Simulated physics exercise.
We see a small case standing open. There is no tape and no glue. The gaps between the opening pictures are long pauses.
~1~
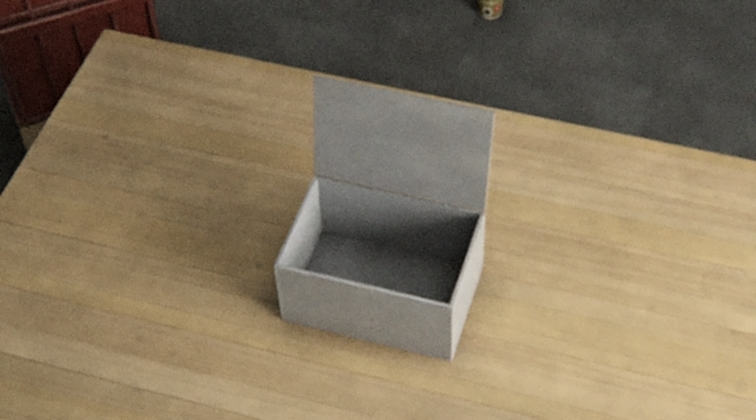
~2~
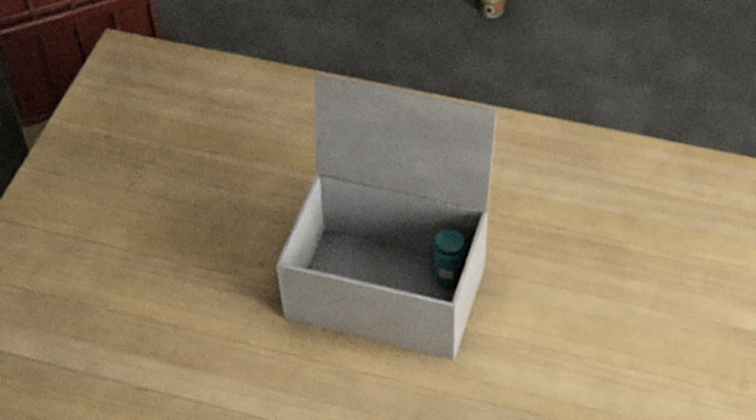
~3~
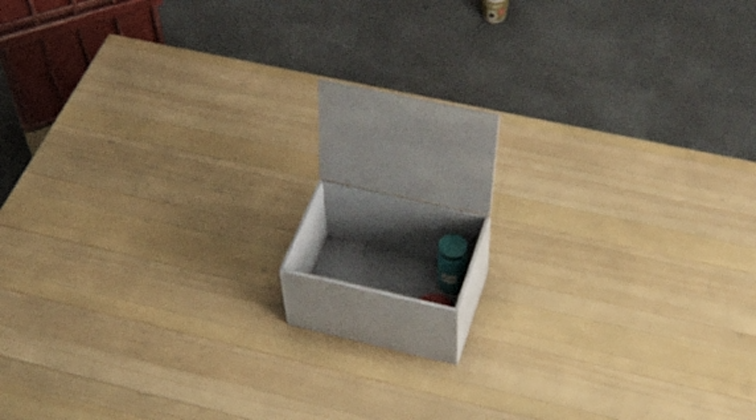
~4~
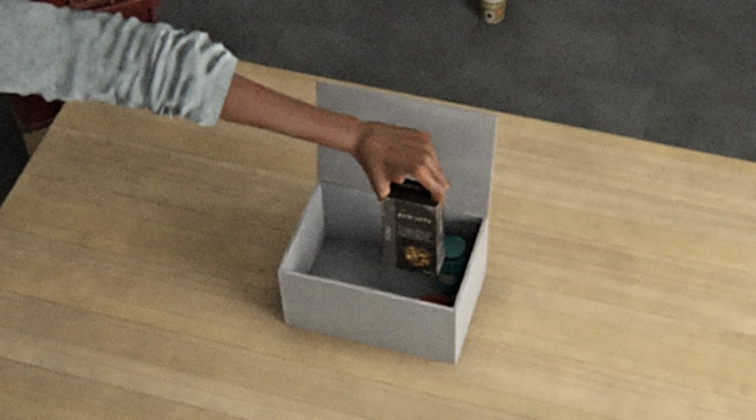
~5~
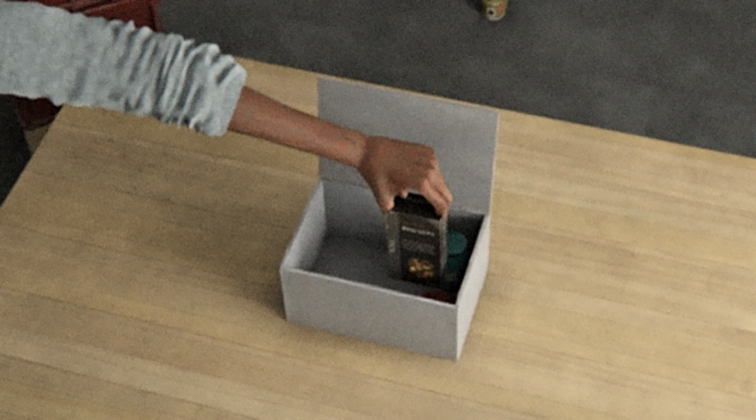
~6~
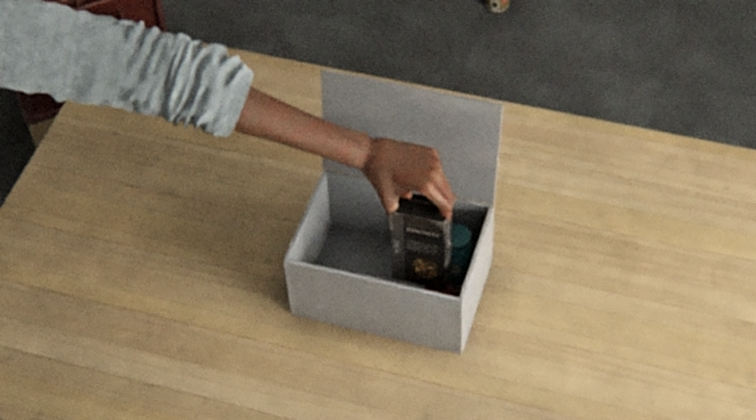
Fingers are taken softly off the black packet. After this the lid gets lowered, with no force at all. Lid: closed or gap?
My prediction: Lid on the rim.
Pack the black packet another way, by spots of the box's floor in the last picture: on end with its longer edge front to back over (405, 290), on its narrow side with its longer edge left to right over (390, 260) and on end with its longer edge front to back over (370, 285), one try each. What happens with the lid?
Trial 1: Lid propped open. Trial 2: Lid fully lowered. Trial 3: Lid propped open.
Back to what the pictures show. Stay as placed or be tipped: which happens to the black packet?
In the end, it winds up askew.
Then, 0.40 s past the last view, black packet on its side near (379, 265); red apple displaced a little.
Then, 1.40 s past the last view, lid 72° above the rim; black packet on its side near (361, 273).
Then, 2.00 s past the last view, lid 23° above the rim; black packet on its side near (361, 273).
Finally, lid shut; down or leaning hard in the box, black packet; the other 2 still in place. Final places as the last picture's camera would see them, black packet near (361, 273).
